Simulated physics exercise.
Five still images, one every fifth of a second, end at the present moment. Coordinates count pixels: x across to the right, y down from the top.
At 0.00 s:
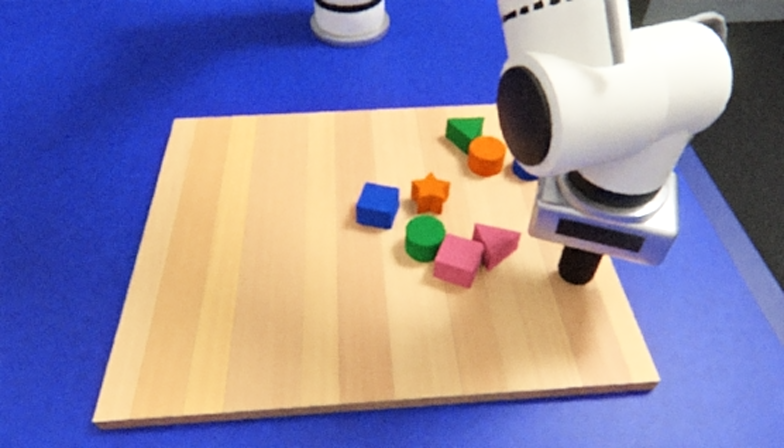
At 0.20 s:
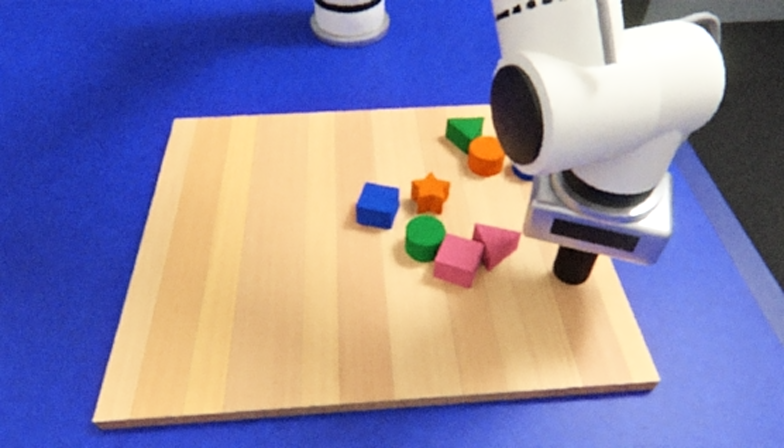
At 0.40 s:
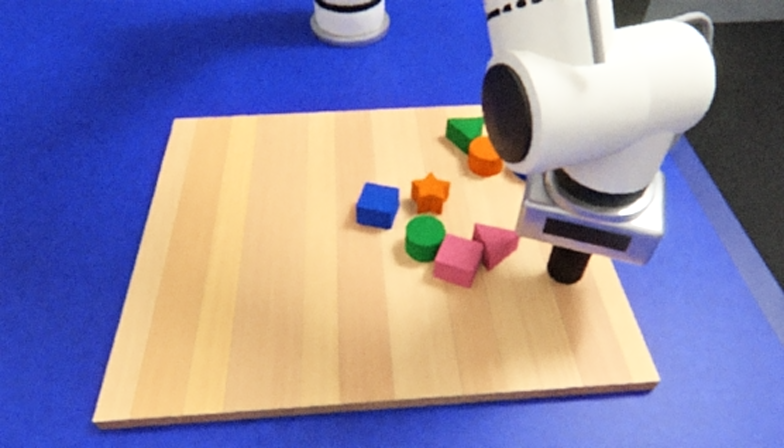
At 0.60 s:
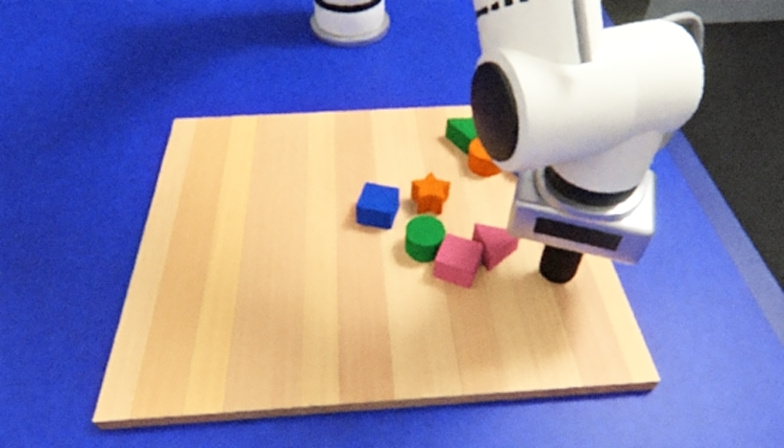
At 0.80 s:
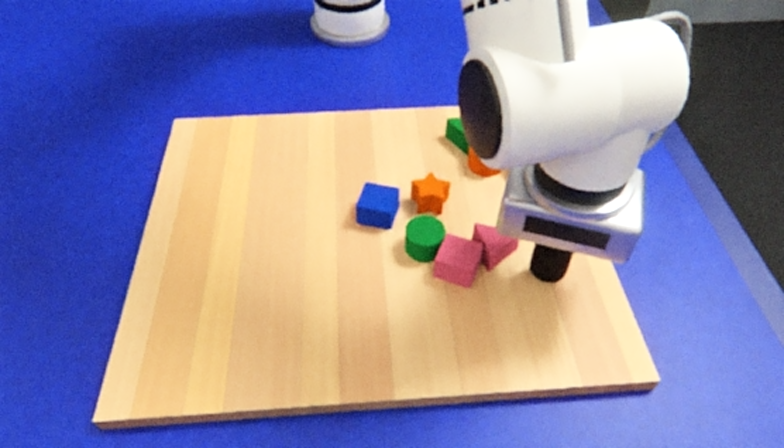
At the start, a white robot arm holds a dark rod over the right side of a wooden board, near a cluster of colourful blocks. The arm then shifts slowly and slightly left, bringing the rod closer to the pink triangular block, while the blocks stay still.
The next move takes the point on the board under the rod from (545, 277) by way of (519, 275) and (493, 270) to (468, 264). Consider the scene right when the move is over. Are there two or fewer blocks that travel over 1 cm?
It seems not.
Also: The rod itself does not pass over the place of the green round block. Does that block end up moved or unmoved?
Displaced.
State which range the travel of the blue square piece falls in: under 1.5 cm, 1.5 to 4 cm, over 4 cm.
It shifts under 1.5 cm.
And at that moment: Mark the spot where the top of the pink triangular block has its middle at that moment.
The pink triangular block ends near (482, 222).
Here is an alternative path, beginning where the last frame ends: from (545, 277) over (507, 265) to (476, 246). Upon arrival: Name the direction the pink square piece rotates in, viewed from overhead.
Twists anticlockwise.
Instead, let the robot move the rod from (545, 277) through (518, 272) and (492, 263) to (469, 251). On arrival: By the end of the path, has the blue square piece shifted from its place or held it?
It keeps its position.
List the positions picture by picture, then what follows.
The first picture shows rod's lower end at (575, 272); blue square piece at (378, 197); green round block at (426, 230); pink square piece at (460, 252); pink triangular block at (496, 236).
The second picture shows rod at (571, 272); blocks still.
The third picture shows rod at (564, 271); blocks still.
The fourth picture shows rod at (557, 270); blocks still.
The fifth picture shows rod at (547, 269); blue square piece at (378, 197); green round block at (426, 230); pink square piece at (460, 252); pink triangular block at (496, 236).
On the path given first. Halfway along, rod at (507, 265); pink triangular block at (492, 231).
At the end, rod at (470, 257); blue square piece at (376, 195); green round block at (397, 224); pink square piece at (432, 246); pink triangular block at (482, 222), turned 35° clockwise.
